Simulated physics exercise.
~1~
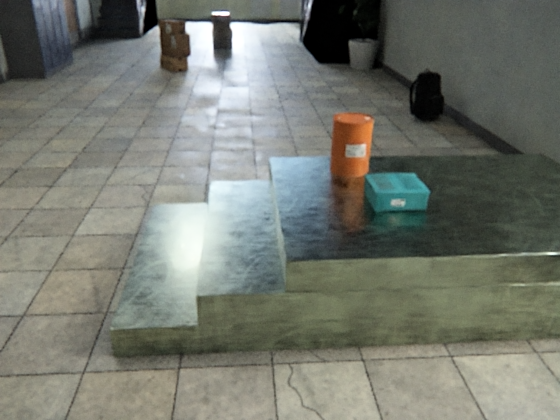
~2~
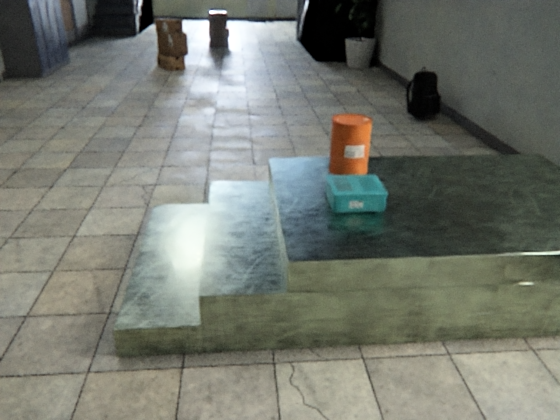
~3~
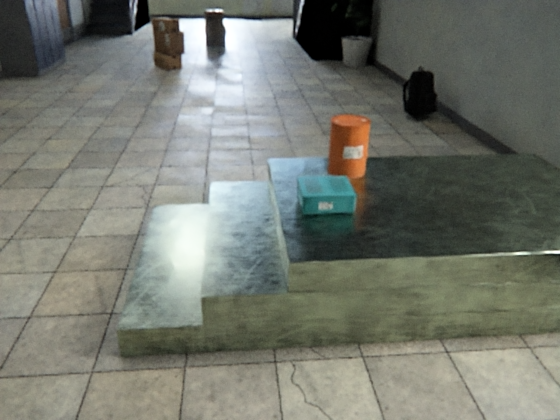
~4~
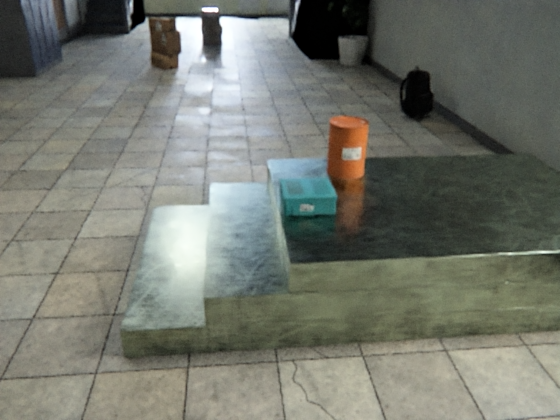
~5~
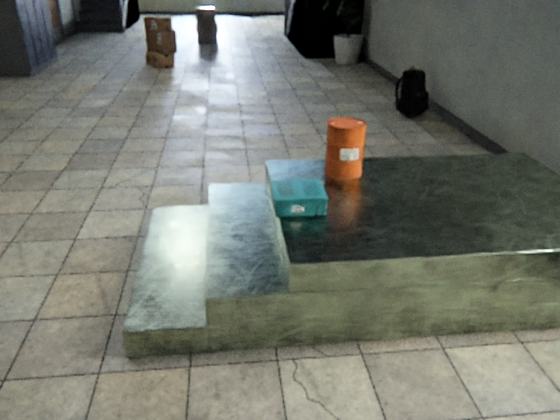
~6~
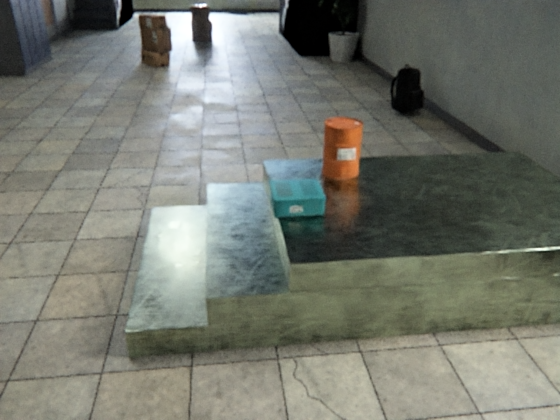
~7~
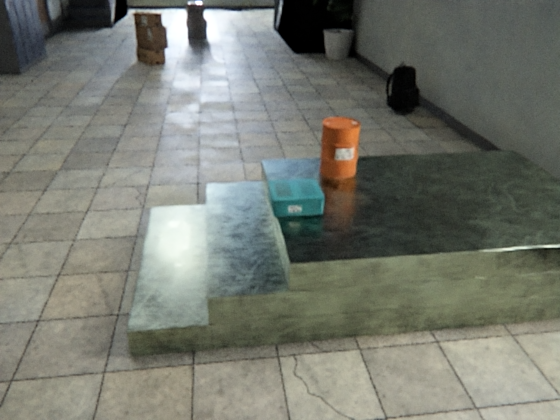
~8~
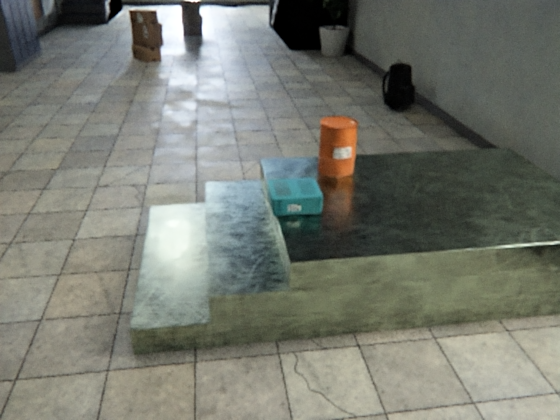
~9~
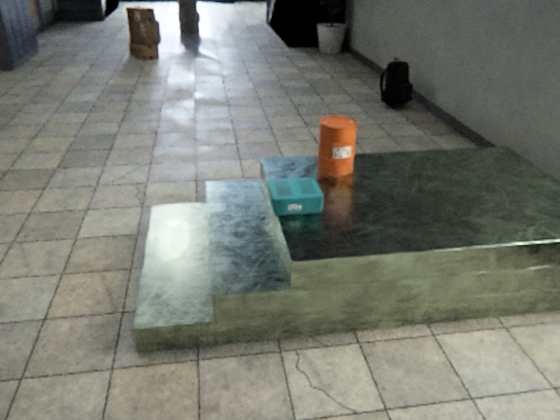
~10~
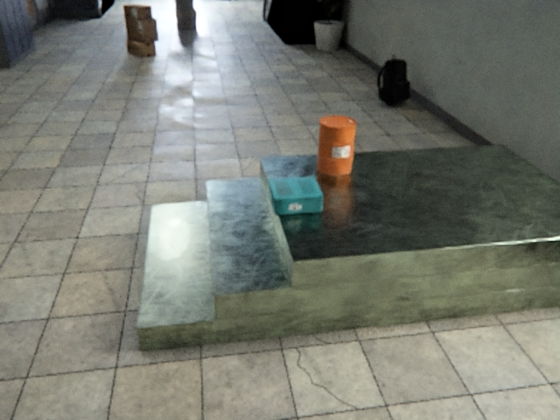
In a dim, tiled hall, a low platform with steps on its left side holds an orange canister and a turquoise tote, while boxes and a dark backpack sit farther back. The tote begins in front of the canister, slightly to its right, and slides left across the dark, glossy top. It passes in front of the canister and slows as it nears the steps. The tote then comes to rest close to the edge of the landing, without dropping onto the steps. The view keeps drifting gently, with the canister still standing in its place and the tote beside it.
